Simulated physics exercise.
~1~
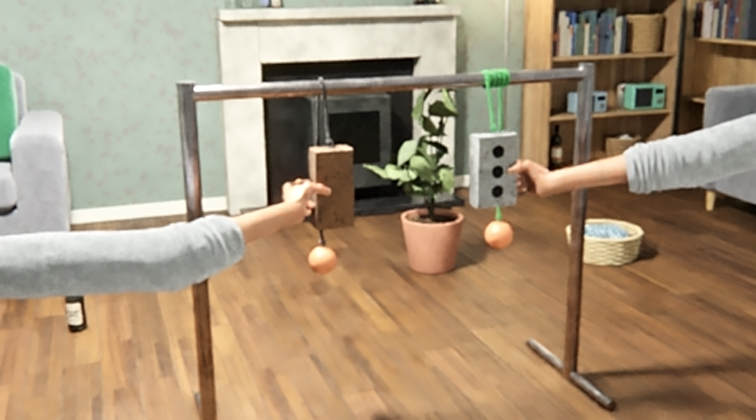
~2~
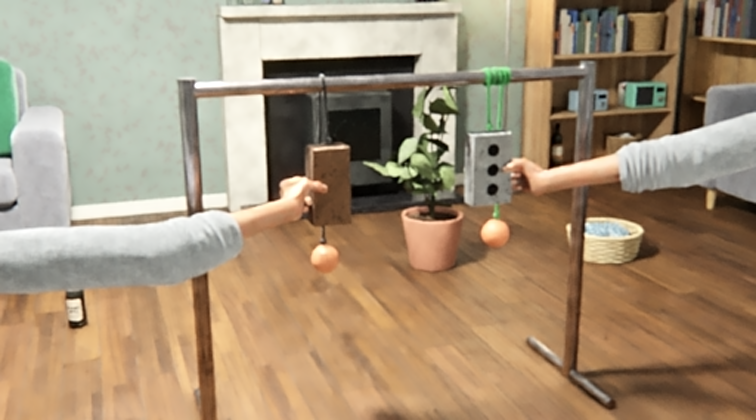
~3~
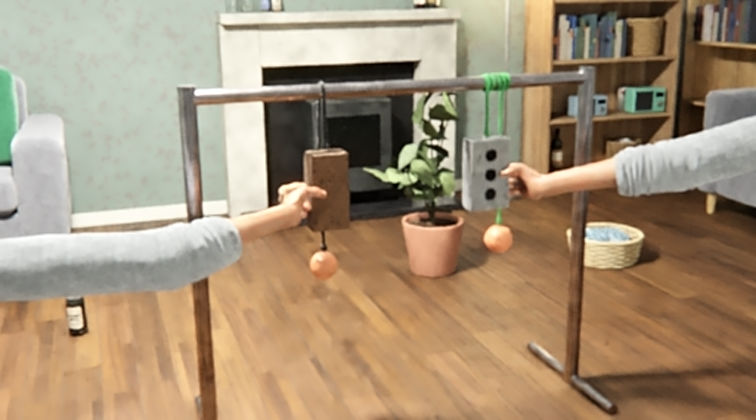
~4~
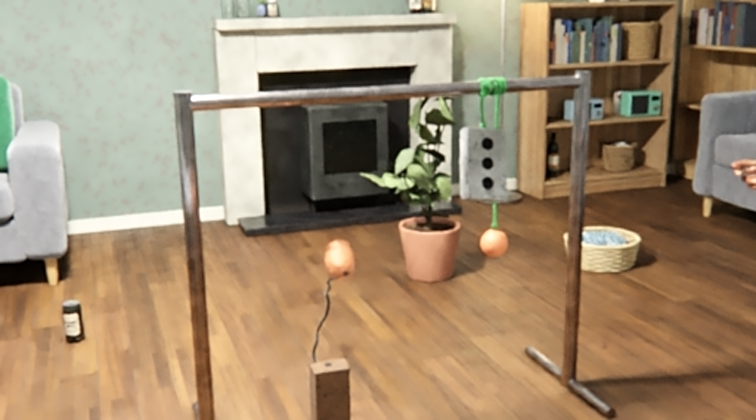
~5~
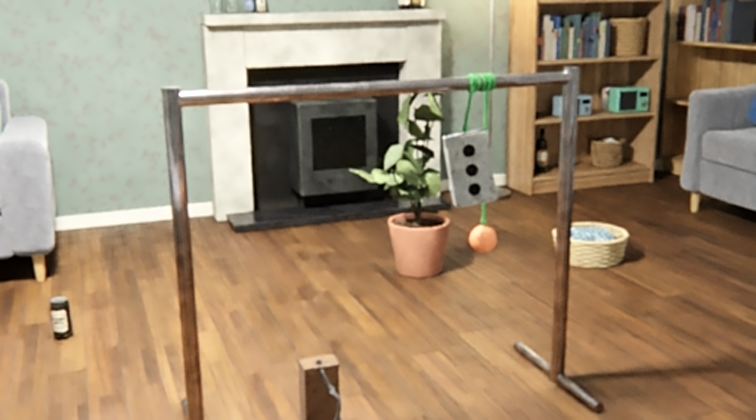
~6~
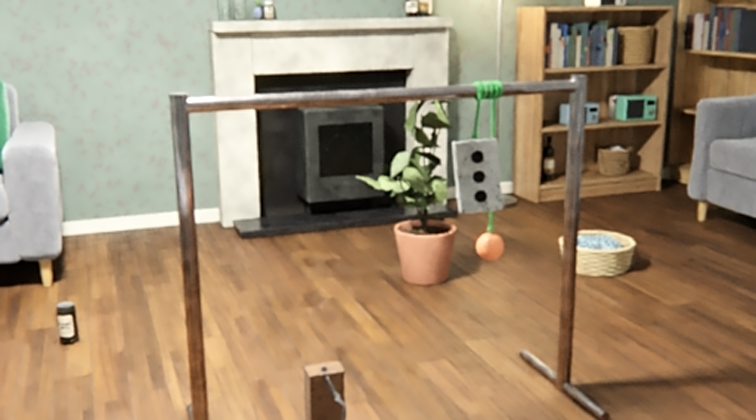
In this clip, two hands steady a brown brick and a grey paver hanging from a metal bar, each with an orange ball below. The hands let go, and the brick drops to the floor while the paver stays hanging by its green cord, slightly tilted.
